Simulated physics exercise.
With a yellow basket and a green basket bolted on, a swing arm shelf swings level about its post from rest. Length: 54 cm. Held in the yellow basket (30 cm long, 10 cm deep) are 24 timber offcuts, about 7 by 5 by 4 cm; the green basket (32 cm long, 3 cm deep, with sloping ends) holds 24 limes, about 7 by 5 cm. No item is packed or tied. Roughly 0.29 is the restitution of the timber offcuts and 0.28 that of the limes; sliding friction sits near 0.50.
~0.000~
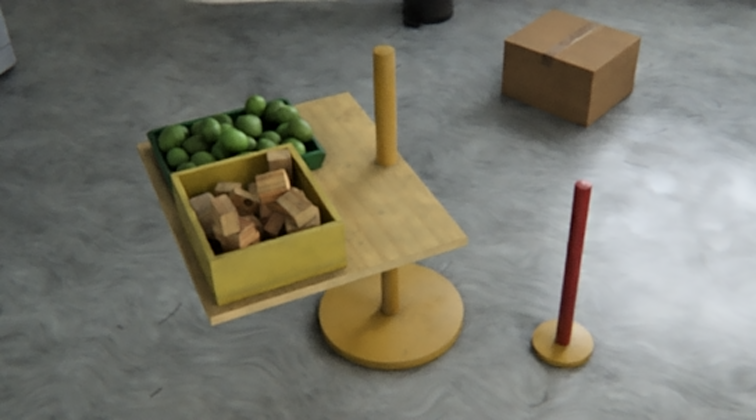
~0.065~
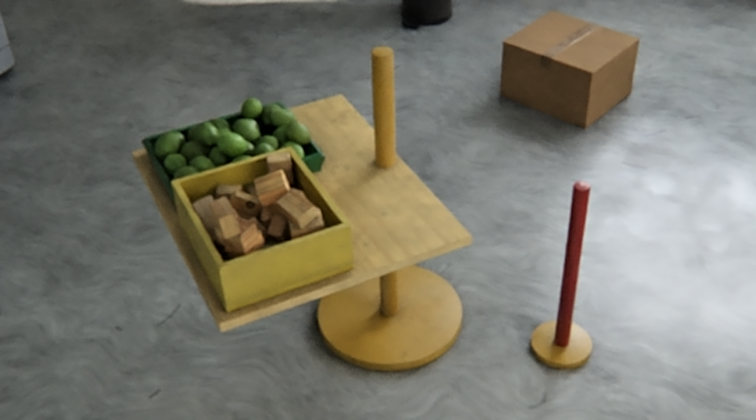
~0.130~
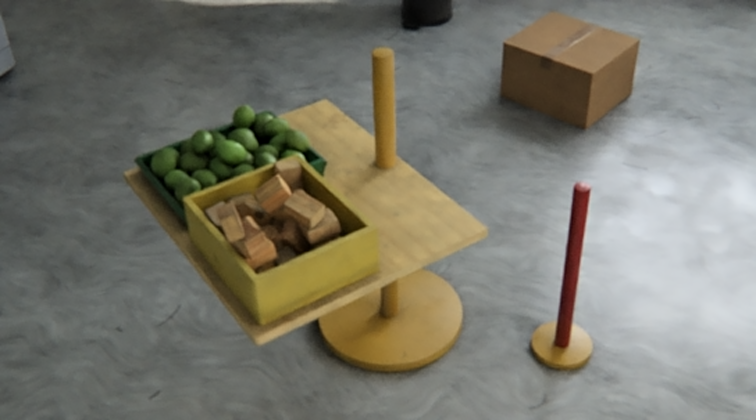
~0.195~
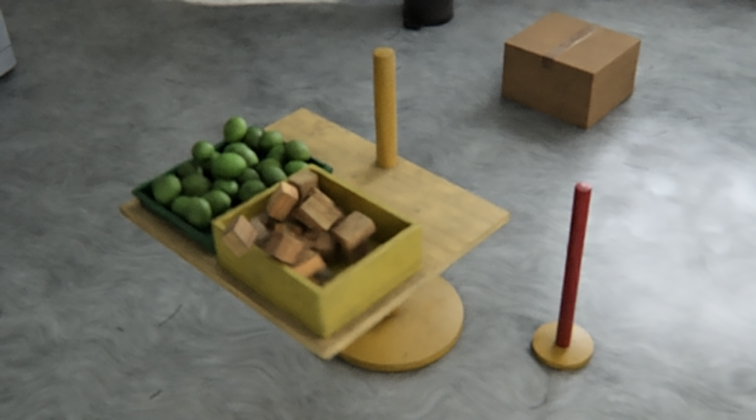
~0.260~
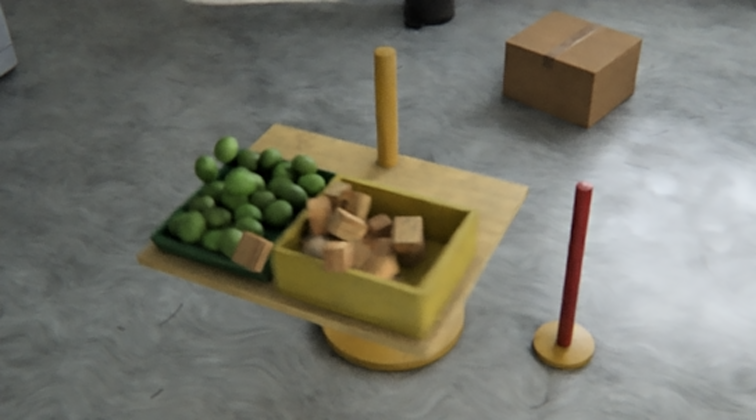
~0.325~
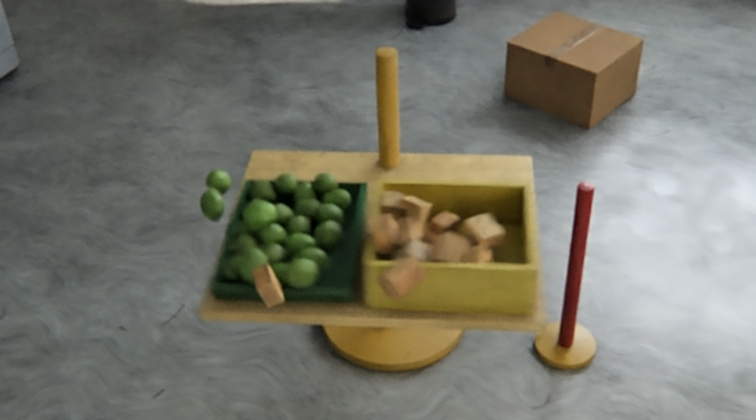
A wooden shelf swings around its post, and some limes and wood blocks leave their baskets.
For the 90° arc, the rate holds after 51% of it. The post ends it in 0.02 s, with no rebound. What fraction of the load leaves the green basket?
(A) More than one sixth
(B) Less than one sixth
A.
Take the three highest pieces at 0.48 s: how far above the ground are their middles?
About 68 cm up, on average.
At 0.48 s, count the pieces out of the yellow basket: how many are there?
Yellow basket: Roughly 2 out by then.
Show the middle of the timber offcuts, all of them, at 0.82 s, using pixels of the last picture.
(547, 221).
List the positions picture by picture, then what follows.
In the first picture (each is followed by its nearest rim corner in this view, unless another is named), green basket (by its farthest rim corner), (284, 99); yellow basket, (211, 257); turned through 0°; none out.
In the second picture, green basket, (279, 103); yellow basket, (220, 263); turned through 3°.
In the third picture, green basket, (268, 112); yellow basket, (254, 277); turned through 10°.
In the fourth picture, green basket, (254, 126); yellow basket, (319, 290); turned through 23°; 1 out, the lowest offcut at (240, 236).
In the fifth picture, green basket, (243, 149); yellow basket, (418, 291); turned through 40°; 3 out, the lowest lime at (226, 150).
In the sixth picture, green basket, (248, 180); yellow basket, (530, 268); turned through 62°; 4 out, the lowest lime at (219, 182).
After 0.40 s, end of the swing.
After 0.48 s, yellow basket 22 in, 2 out and green basket 18 in, 6 out.
After 0.60 s, yellow basket 22 in, 2 out and green basket 16 in, 8 out.
After 0.82 s, yellow basket 21 in, 3 out and green basket 16 in, 8 out.
Outcome (at 1.26 s), yellow basket 21 in, 3 out and green basket 16 in, 8 out. Asked share, 8 of 24, 33 per cent.
